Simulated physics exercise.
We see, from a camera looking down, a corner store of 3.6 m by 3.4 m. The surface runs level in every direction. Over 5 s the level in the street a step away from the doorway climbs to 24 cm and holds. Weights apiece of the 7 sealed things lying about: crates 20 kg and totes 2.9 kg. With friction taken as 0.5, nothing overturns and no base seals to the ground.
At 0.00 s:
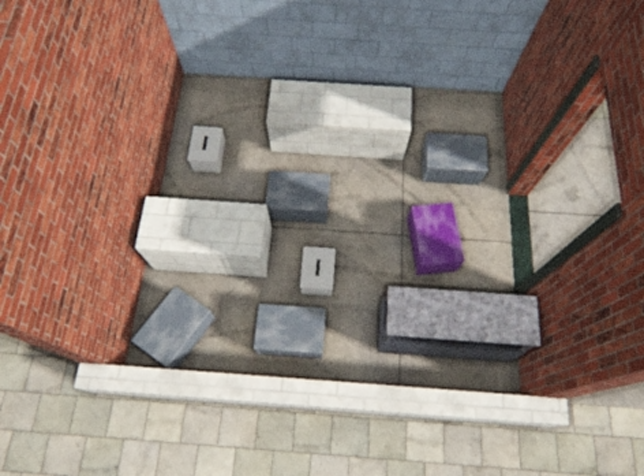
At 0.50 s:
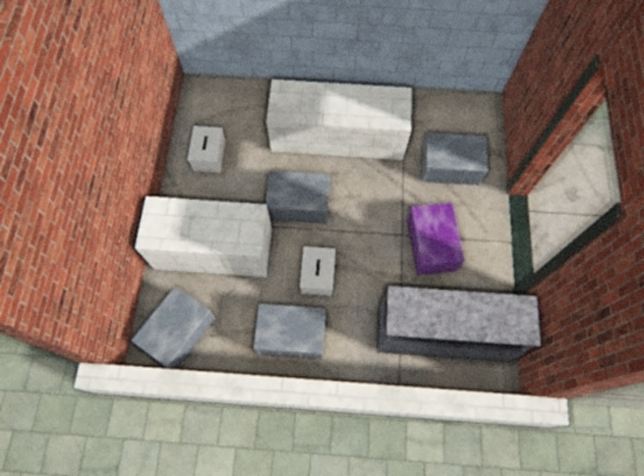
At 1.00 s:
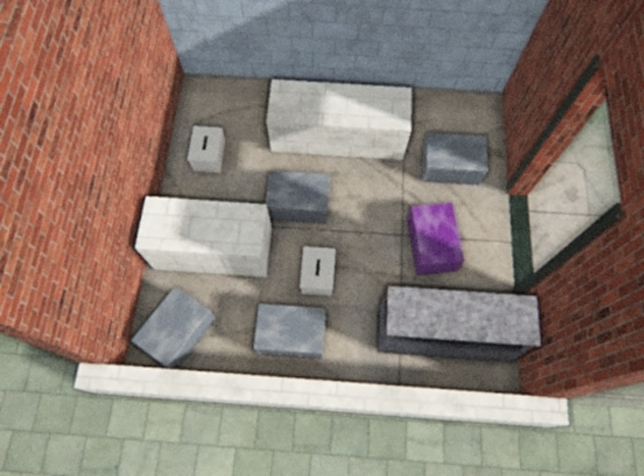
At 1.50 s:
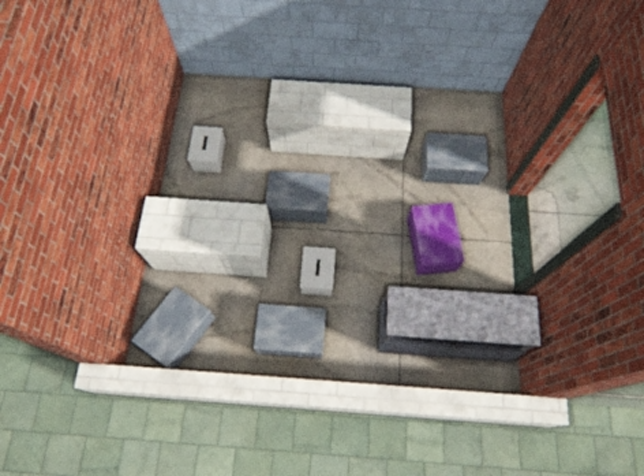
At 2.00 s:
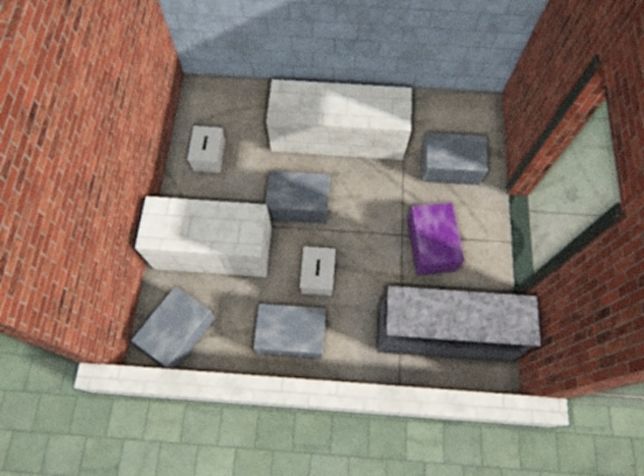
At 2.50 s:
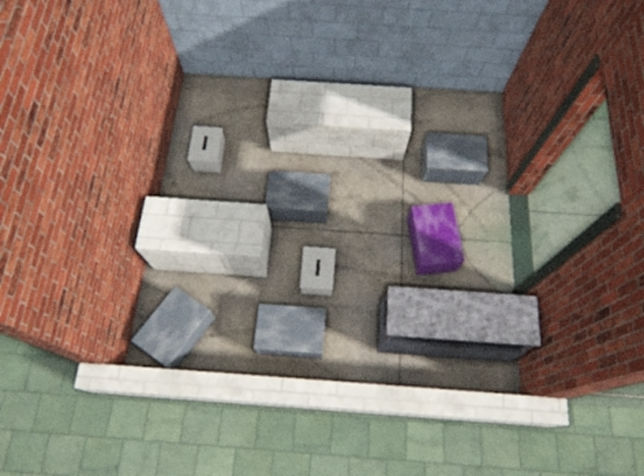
A purple crate stands right of centre on the level floor of a small corner store, seen from above between red brick walls and a blue-grey back wall. Around it sit slate-blue crates, two small pale totes, two long whitish blocks and a speckled grey one at lower right. Nothing inside shifts and the view stays fixed, while a greenish tint spreads over the paving in front and beyond the right-hand doorway.
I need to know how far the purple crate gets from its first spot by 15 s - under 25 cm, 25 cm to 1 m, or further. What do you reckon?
I'd say further than 1 m.
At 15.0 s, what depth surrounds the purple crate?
The depth there is around 22 cm.
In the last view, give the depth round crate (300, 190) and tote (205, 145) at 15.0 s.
About 18 and 19 cm.
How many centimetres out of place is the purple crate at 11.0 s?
150 cm or so by then.
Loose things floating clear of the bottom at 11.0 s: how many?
That would be 7 of them.
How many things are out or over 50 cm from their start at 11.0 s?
By my tally, 5.
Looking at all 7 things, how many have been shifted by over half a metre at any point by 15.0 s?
6 of them.
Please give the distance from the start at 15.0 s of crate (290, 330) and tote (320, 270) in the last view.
They sit 60 cm and 100 cm away, in the order given.
After 3.5 s the purple crate is near (433, 233), 0.0 m from its start, aground; 0 afloat.
After 6.8 s the purple crate is near (297, 232), 1.3 m from its start, afloat; 3 afloat.
After 11.0 s the purple crate is near (281, 316), 1.7 m from its start, afloat; 7 afloat.
After 15.0 s the purple crate is near (281, 313), 1.7 m from its start, afloat; 7 afloat.
